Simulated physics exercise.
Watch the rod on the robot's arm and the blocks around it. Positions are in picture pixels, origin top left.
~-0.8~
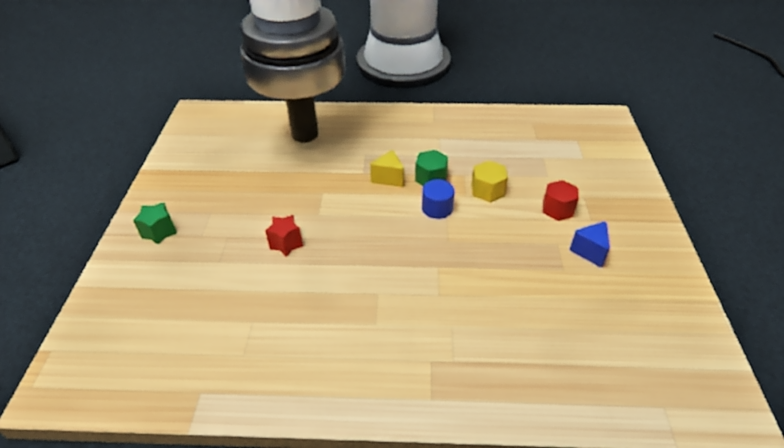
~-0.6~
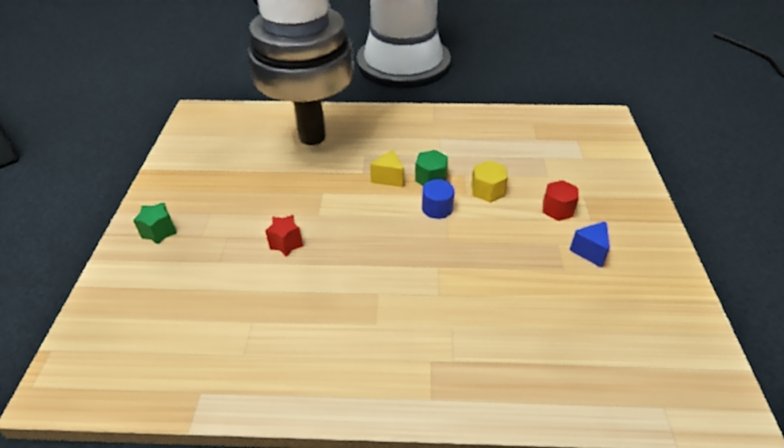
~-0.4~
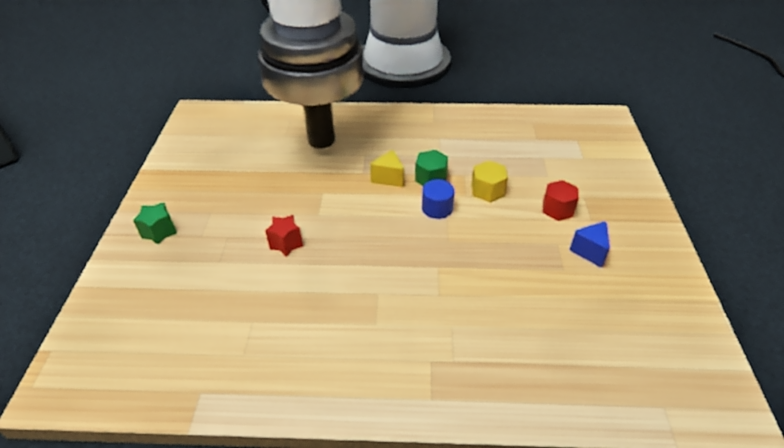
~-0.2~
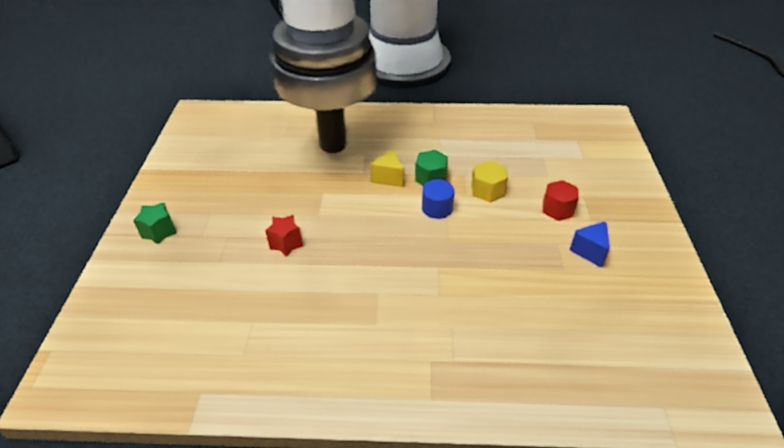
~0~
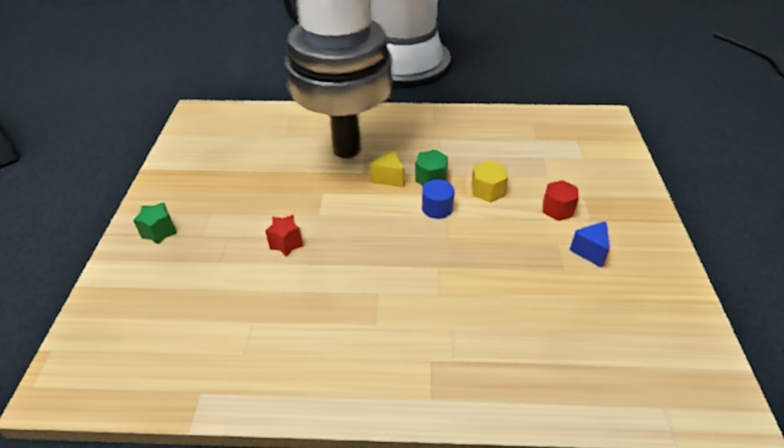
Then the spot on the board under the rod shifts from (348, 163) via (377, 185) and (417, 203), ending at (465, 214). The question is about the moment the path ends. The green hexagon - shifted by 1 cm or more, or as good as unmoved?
Gets moved.
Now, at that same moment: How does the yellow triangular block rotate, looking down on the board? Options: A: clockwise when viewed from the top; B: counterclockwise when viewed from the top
The one that fits is B, counterclockwise when viewed from the top.
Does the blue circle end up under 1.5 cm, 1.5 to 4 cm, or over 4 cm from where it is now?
The best fit is over 4 cm.
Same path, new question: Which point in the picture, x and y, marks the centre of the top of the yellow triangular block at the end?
I'd say the yellow triangular block ends with its top centre at (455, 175).
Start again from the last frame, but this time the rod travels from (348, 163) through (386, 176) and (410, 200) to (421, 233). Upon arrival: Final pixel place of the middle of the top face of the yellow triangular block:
At the end it should sit near (438, 179).
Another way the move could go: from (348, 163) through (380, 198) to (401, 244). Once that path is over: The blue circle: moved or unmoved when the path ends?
The block you're asking about stays where it is.
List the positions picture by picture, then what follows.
The first picture shows rod tip (305, 136); block tops, yellow triangular block (389, 160); green hexagon (432, 159); blue circle (439, 189); yellow hexagon (491, 172).
The second picture shows rod (312, 138); blocks unchanged.
The third picture shows rod (322, 142); blocks unchanged.
The fourth picture shows rod (333, 146); blocks unchanged.
The fifth picture shows rod (347, 151); yellow triangular block (389, 160); green hexagon (432, 159); blue circle (439, 189); yellow hexagon (491, 172).
What follows on the original path. One third of the way, rod (376, 173); yellow triangular block (402, 165), turned 40° anticlockwise.
Two thirds of the way, rod (417, 191); yellow triangular block (438, 173), turned 70° anticlockwise; green hexagon (442, 155), turned 20° anticlockwise; blue circle (451, 194).
At the end, rod (466, 202); yellow triangular block (455, 175), turned 125° anticlockwise; green hexagon (442, 155), turned 20° anticlockwise; blue circle (497, 206); yellow hexagon in place.
